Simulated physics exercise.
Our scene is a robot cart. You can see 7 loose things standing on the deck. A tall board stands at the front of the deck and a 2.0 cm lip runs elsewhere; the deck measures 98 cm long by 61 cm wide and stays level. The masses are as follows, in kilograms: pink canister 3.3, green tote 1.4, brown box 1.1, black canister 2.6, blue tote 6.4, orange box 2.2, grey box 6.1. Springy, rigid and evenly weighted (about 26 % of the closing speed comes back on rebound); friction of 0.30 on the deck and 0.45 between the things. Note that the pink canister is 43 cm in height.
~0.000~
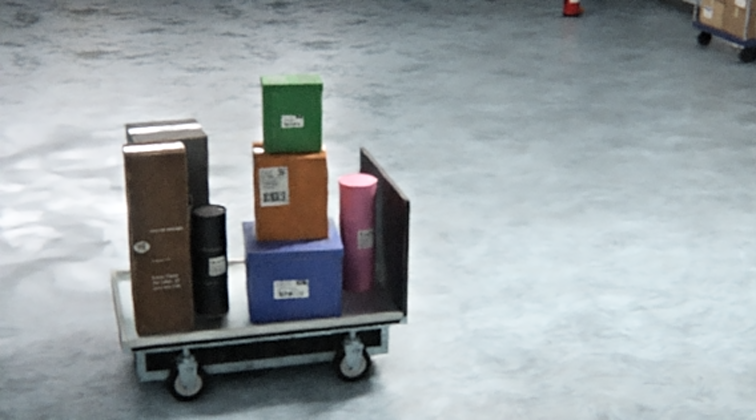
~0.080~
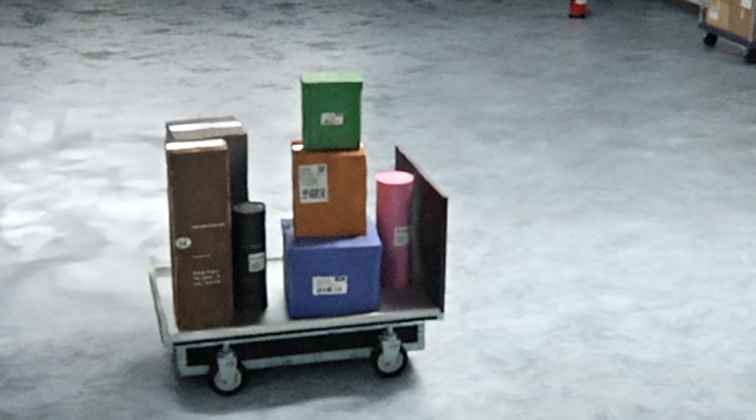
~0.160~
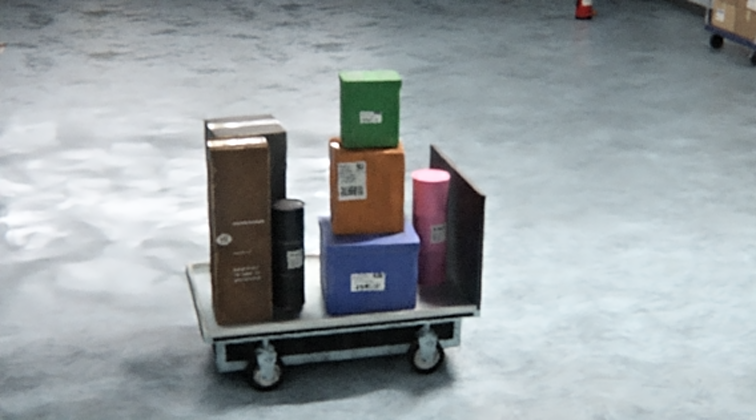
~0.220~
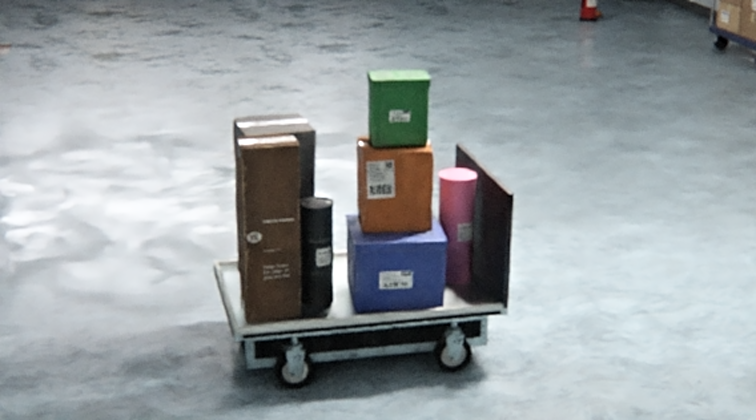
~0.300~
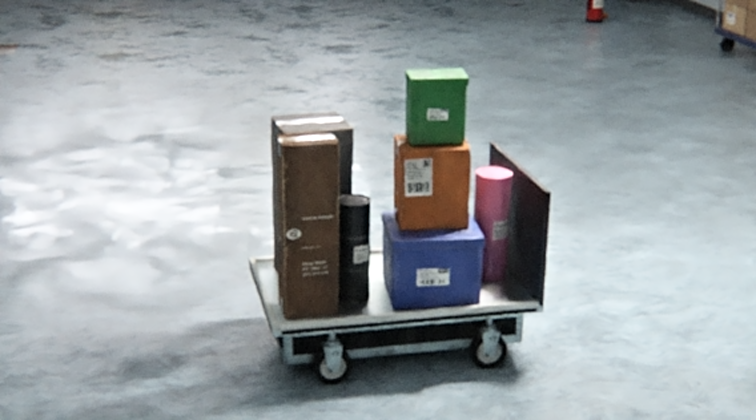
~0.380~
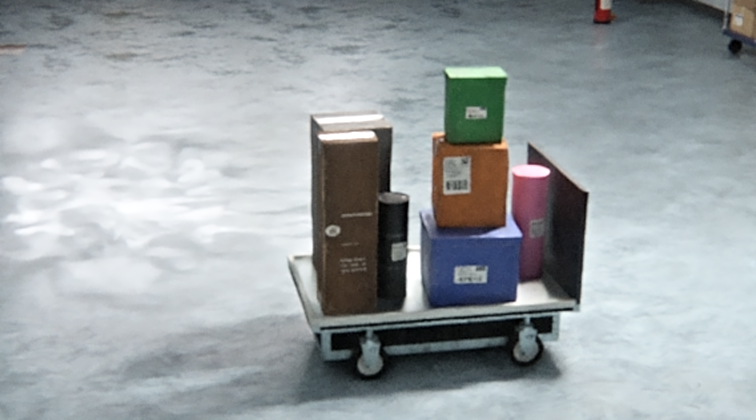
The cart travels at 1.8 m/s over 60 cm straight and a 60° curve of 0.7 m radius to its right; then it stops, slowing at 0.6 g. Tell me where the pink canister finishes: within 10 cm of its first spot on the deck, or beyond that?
It departs from its start.
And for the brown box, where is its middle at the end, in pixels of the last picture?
It ends up near (720, 292).
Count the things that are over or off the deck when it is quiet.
6 of them.
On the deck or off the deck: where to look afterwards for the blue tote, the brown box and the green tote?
Observed: Blue tote remains in bounds; brown box remains in bounds; green tote exits its support.
After 0.68 s, cart 122 cm along, turned 39°; pink canister now off the deck; green tote 3° off upright; orange box moved 28 cm.
After 0.98 s, cart 175 cm along, turned 60°; green tote and orange box now off the deck; brown box 30° off upright; grey box 26° off upright.
After 1.18 s, cart 191 cm along, turned 60°; grey box now off the deck; brown box 51° off upright; black canister 23° off upright.
After 1.58 s, cart 191 cm along, turned 60°, stopped; brown box 65° off upright; black canister 50° off upright; blue tote moved 27 cm.
In the end (3.1 s), off the deck, pink canister, green tote, orange box and grey box; toppled on the deck, brown box and black canister; not toppled but over 10 cm from the start, blue tote.
